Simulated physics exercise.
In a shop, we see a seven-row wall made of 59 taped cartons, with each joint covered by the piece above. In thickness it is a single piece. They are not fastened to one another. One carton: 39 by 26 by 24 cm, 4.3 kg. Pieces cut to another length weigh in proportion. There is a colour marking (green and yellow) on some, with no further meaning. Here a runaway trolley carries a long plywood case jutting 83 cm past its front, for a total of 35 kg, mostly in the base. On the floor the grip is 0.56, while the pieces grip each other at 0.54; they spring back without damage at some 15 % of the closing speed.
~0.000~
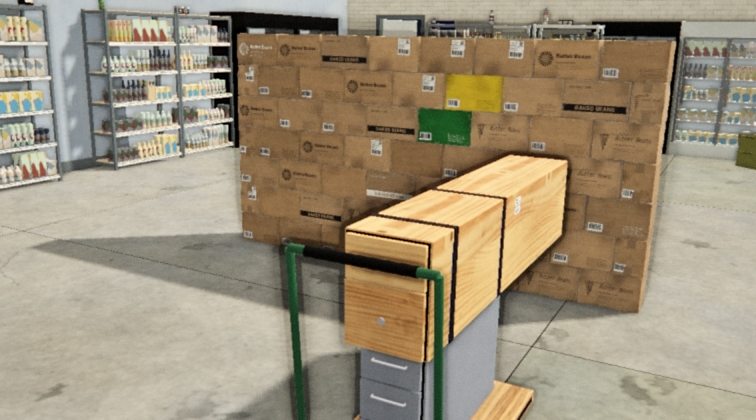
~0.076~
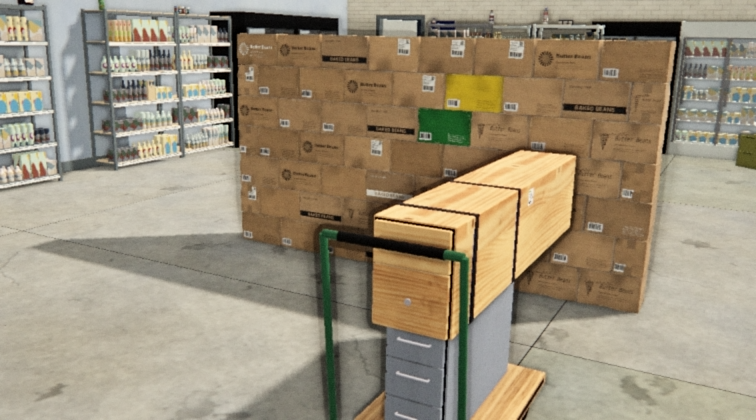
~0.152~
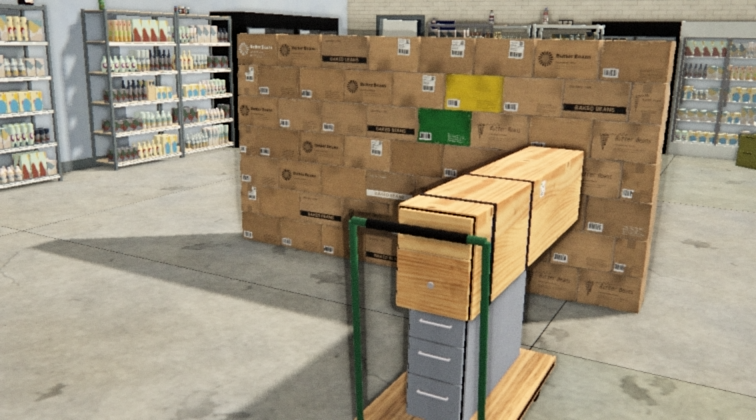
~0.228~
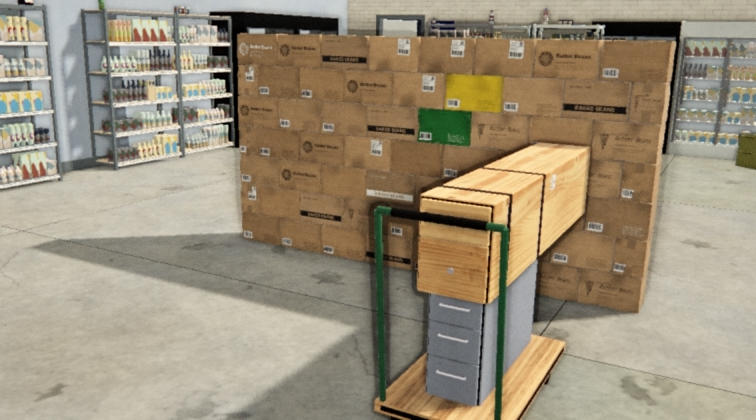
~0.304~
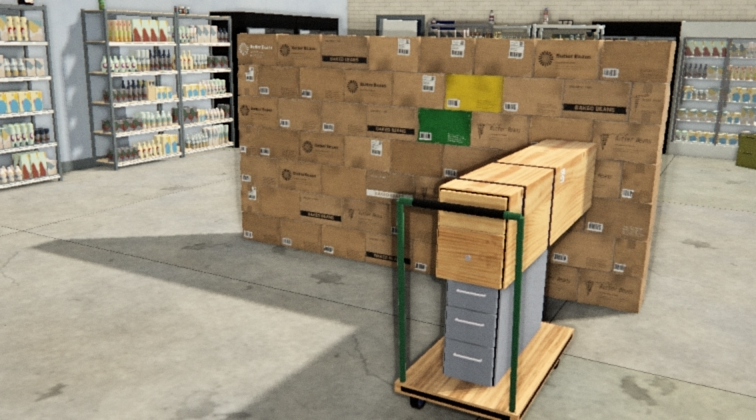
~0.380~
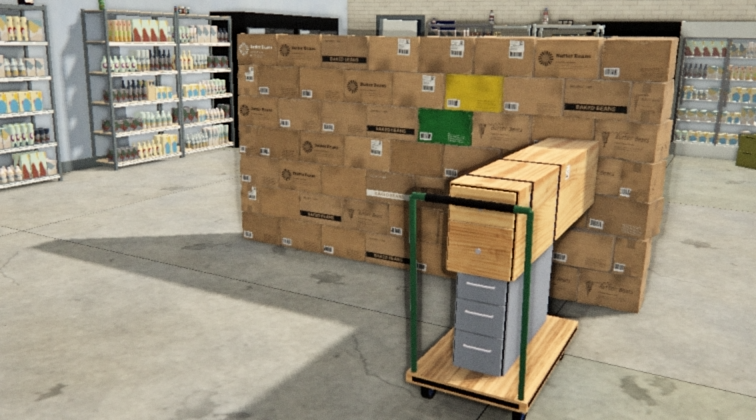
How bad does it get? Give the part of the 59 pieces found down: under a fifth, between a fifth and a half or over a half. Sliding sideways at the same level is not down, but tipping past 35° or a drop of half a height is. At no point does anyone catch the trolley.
One fifth up to half.
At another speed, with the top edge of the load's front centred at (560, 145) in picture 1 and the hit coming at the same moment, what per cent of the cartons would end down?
Then around 0 percent of them.
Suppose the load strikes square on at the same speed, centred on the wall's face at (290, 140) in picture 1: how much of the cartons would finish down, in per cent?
In that case about 30 per cent.
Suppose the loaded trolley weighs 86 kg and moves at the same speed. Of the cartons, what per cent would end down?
About 20 %.
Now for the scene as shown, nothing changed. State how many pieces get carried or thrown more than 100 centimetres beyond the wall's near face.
Around 12 of them.
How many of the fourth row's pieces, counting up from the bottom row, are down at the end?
Down at the end: 3.
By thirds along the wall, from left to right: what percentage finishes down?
0, 10 and 70 per cent, from left to right.
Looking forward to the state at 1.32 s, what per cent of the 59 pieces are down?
At that instant, 25 percent.
After 0.86 s, load 26 cm past the wall's line, still rolling; none of the 59 cartons down, 18 disturbed; yellow carton 12° from how it stood.
After 1.32 s, load 28 cm past the wall's line, stopped; 15 of the 59 cartons down; yellow carton 28° from how it stood.
After 1.94 s, load 28 cm past the wall's line, stopped; 17 of the 59 cartons down; yellow carton on its side.
In the end (3.8 s), load 28 cm past the wall's line, stopped; 17 of the 59 cartons down; yellow carton on its side; green carton unmoved. That is 29 per cent. From the last view, middles, yellow carton near (575, 220), green carton near (450, 125).
